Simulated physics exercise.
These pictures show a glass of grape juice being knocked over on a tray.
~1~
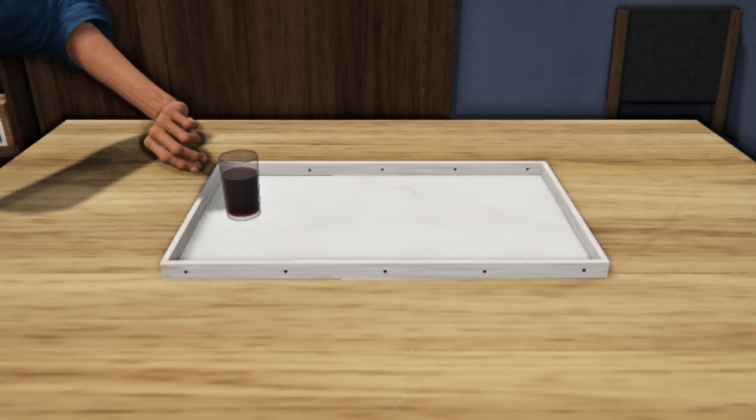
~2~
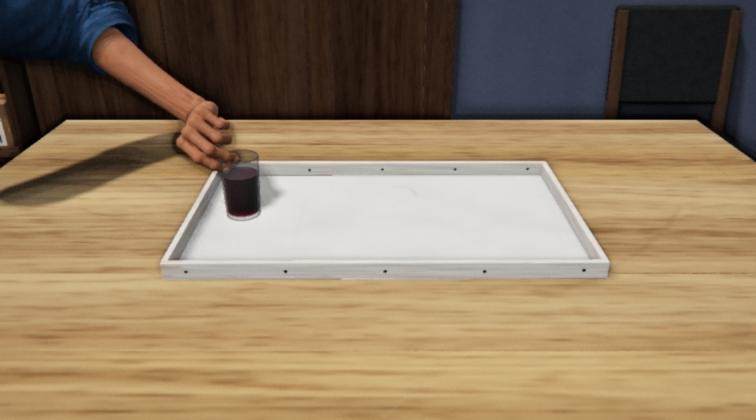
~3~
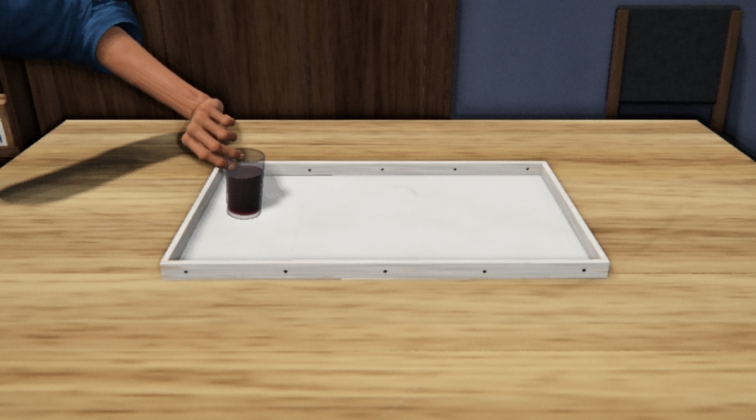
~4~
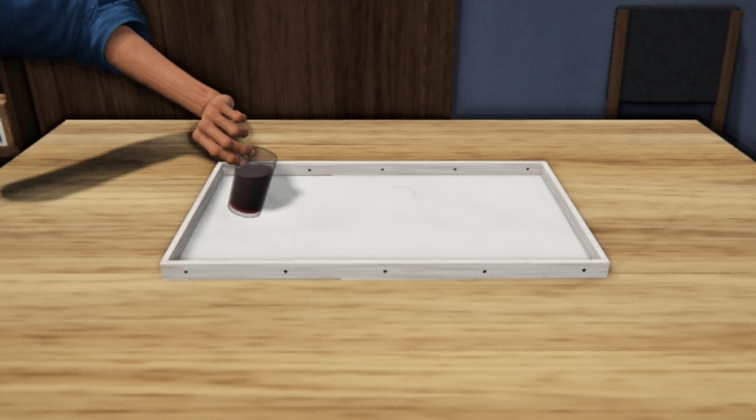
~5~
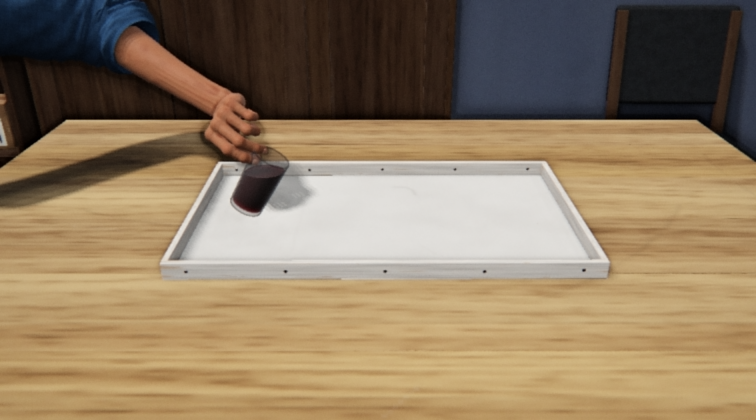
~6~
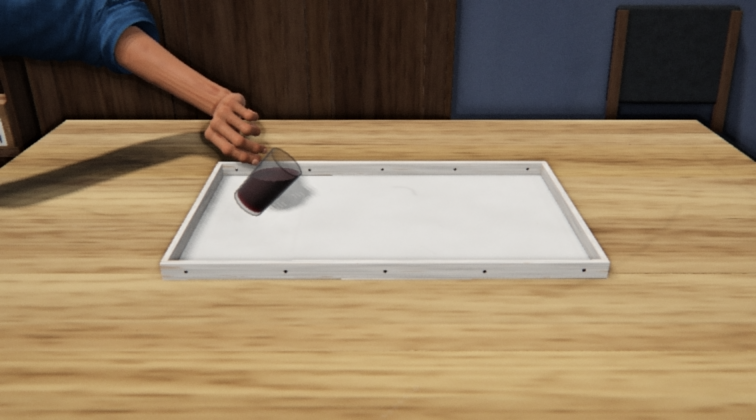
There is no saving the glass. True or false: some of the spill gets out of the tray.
False.
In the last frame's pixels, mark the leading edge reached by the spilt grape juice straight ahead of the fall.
Spill tip approx. (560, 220).
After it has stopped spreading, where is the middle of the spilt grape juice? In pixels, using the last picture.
It settles with its centre at about (469, 219).
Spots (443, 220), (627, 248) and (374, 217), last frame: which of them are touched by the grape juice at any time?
First spot: Touched; second: Missed; third: Touched.
Next, the glass lies in the tray; the puddle covers about as much as a plate; the top is dry.
After that, the puddle covers about as much as a tray; the top is dry.
Finally, the puddle covers about as much as a tray; the top is dry.
